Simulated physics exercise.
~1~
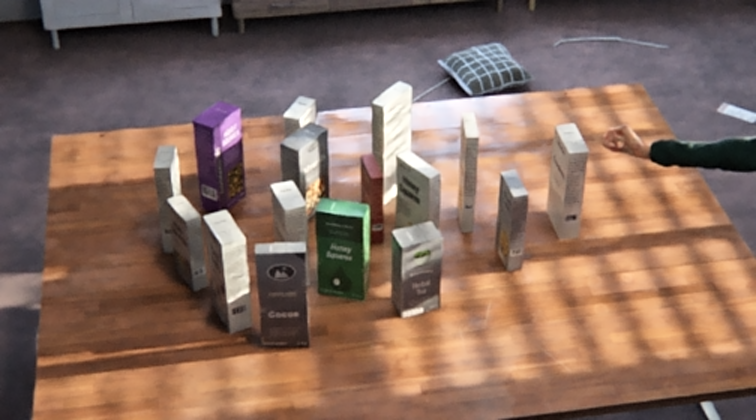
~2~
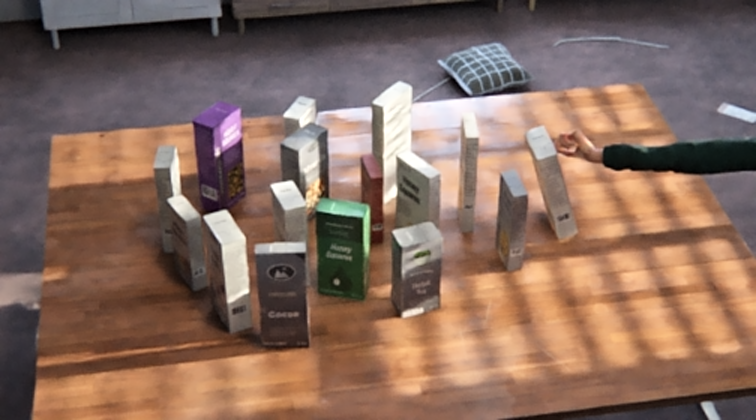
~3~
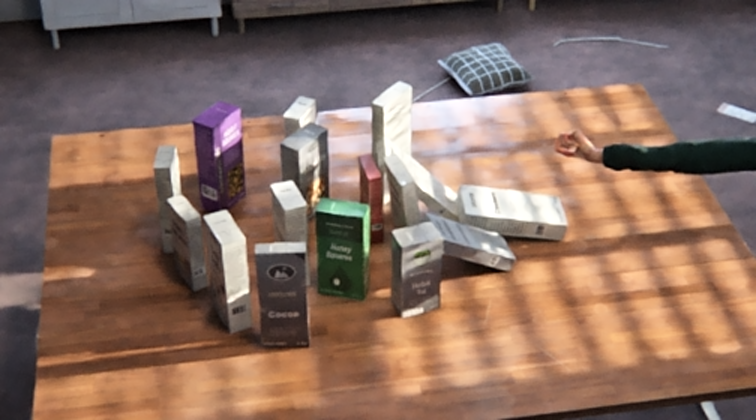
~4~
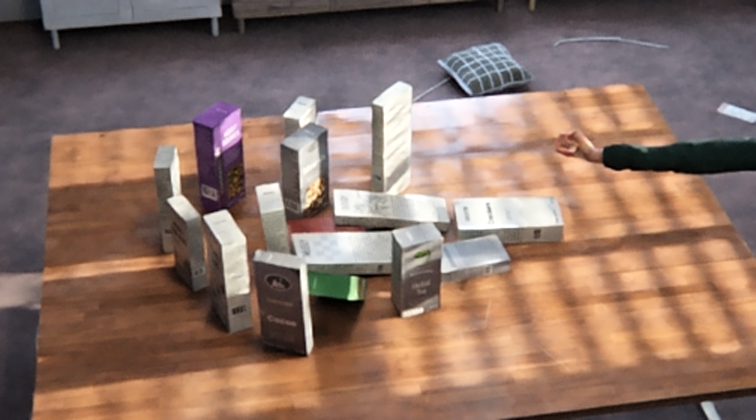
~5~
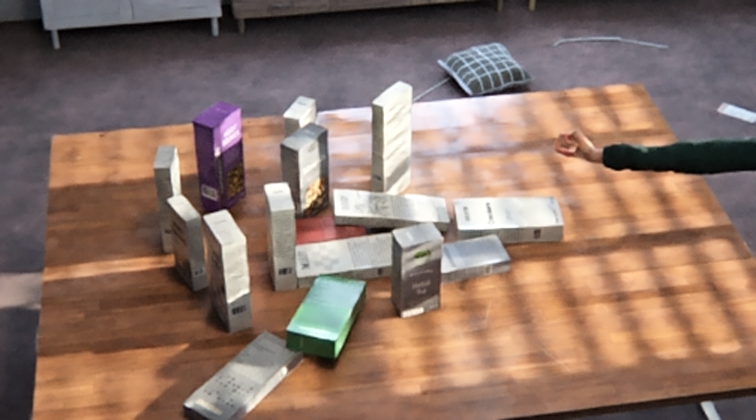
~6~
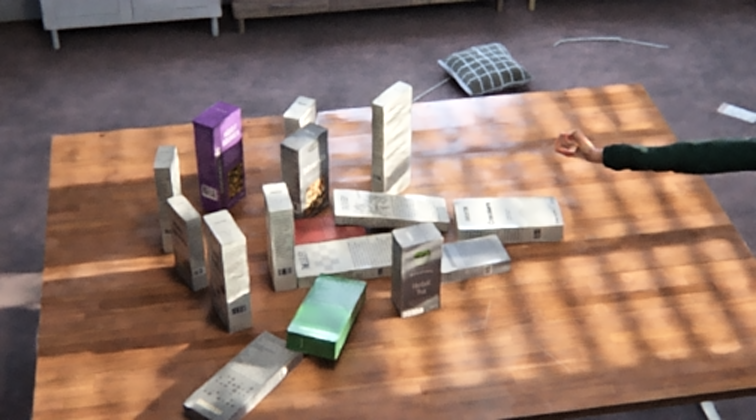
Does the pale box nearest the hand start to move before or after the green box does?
The pale box nearest the hand starts to move before the green box, which is still upright as the first one tips over.
